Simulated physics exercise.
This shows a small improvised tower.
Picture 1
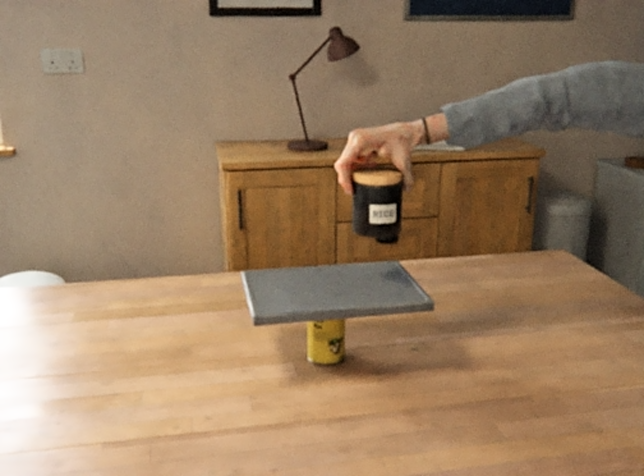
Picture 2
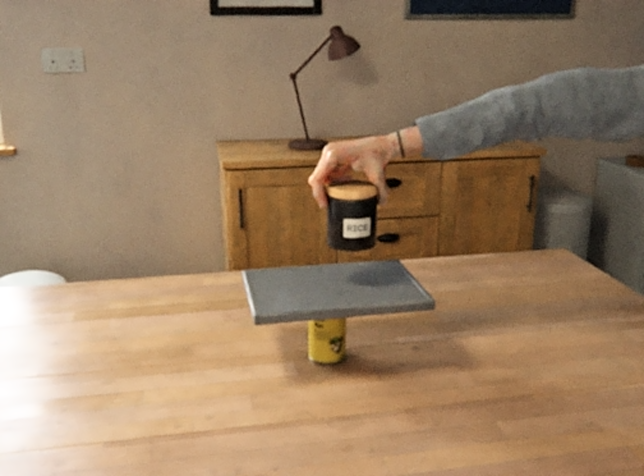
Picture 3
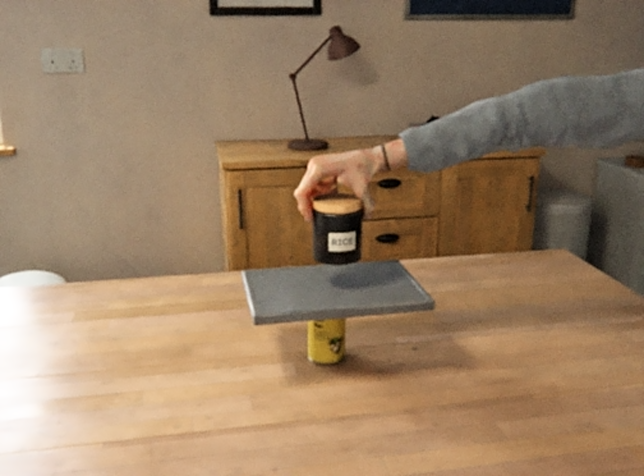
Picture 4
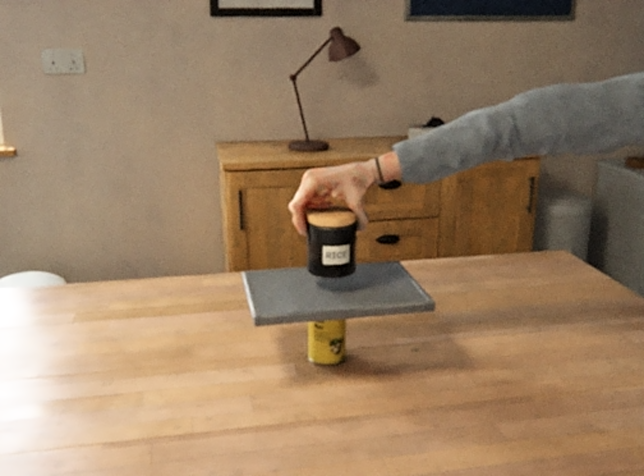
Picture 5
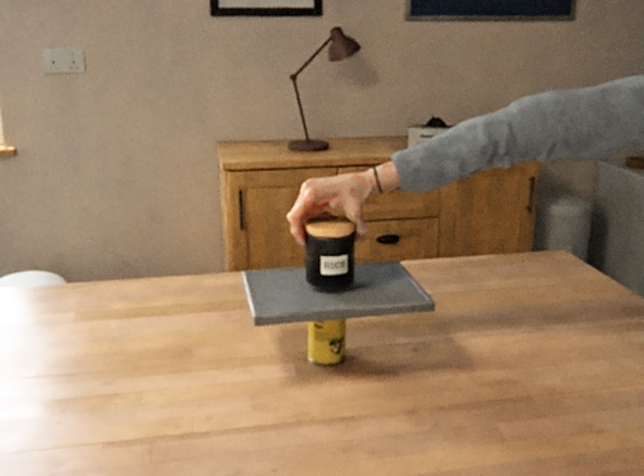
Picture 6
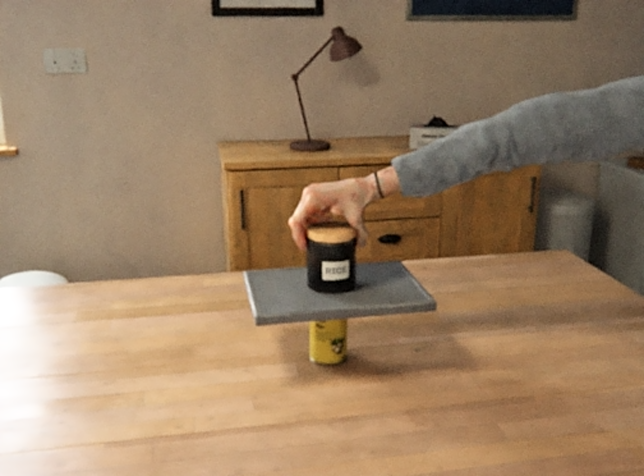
The footage shows a hand holding a black jar with a wooden lid above a grey slab resting on a yellow can, moving it left and lowering it onto the slab, where the fingers stay on the lid.
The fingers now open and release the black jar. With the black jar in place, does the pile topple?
No, it stays standing.
Then, 0.20 s after the last picture, nothing has stirred.
Then, 0.40 s after the last picture, black jar resting near (331, 257).
At rest, all 3 in place. Seen from the same camera at the end, black jar near (331, 257). The stack keeps its balance.
